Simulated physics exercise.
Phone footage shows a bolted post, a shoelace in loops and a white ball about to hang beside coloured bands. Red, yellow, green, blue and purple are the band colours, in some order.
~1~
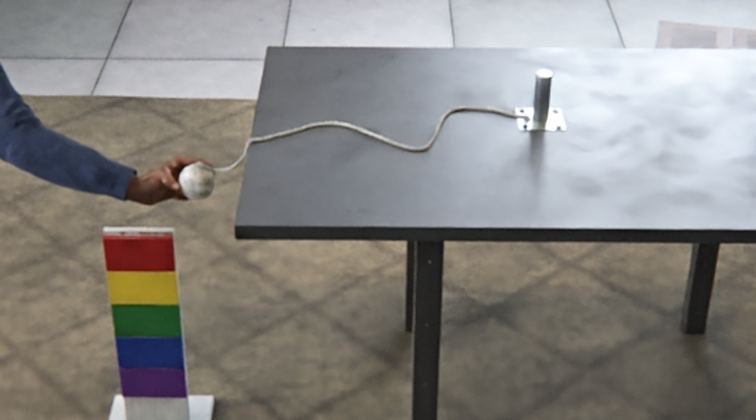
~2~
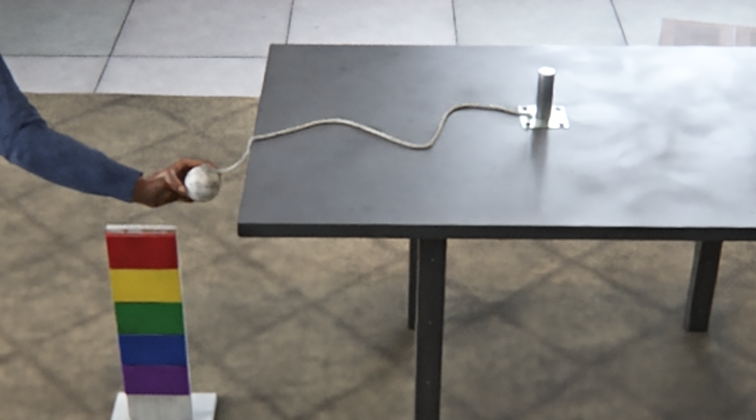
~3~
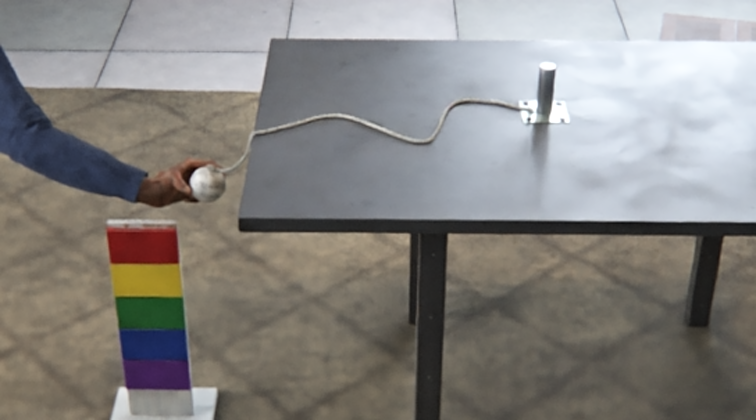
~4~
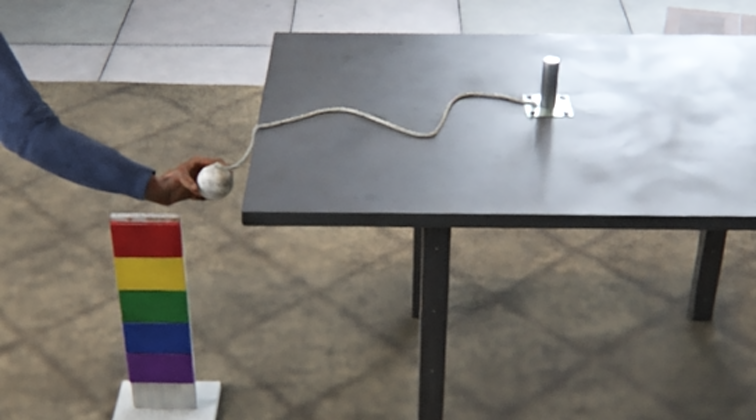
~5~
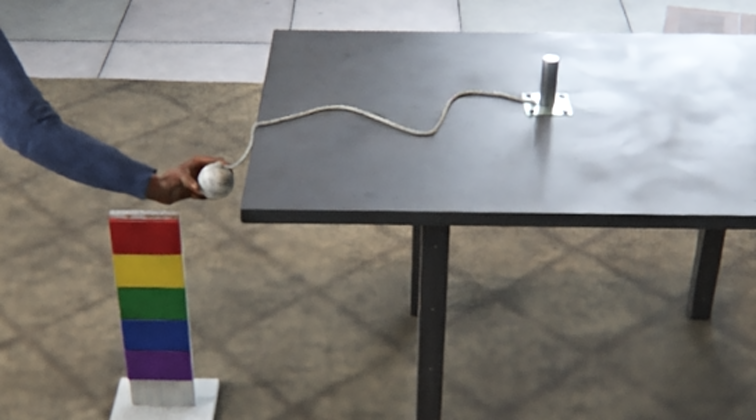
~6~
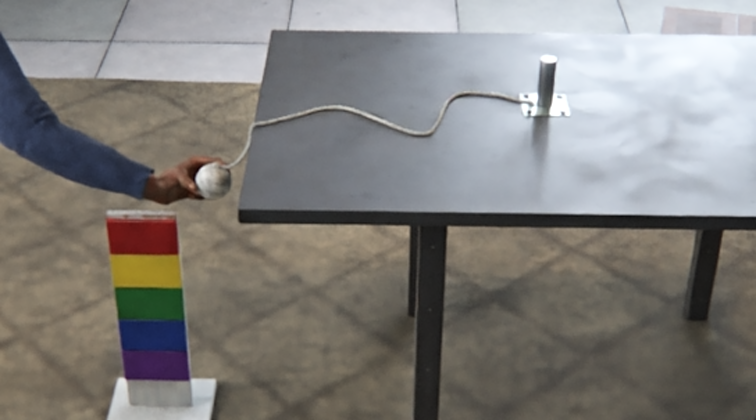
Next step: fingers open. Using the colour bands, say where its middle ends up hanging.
Its middle ends up at the yellow band.
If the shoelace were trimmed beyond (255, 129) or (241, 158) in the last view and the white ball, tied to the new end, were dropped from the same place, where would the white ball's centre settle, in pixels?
The pixels are close to (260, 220) for the first and (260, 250) for the second.
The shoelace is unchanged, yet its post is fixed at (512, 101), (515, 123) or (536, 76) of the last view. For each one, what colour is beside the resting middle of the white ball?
In turn, green, then green, then yellow.
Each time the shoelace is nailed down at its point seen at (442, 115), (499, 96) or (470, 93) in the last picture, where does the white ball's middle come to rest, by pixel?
(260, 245), (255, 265), (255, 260).
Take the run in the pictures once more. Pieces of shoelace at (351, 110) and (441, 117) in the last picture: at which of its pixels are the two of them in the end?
Around (274, 123); the other one around (403, 114).
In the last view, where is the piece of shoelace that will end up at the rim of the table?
Location: About (332, 108).
Soon after, ball near (228, 267); level with yellow.
Then, ball near (285, 265); level with yellow.
Further on, ball near (260, 272); level with yellow.
At rest, ball near (253, 273); level with yellow. Its middle rests at the yellow band.
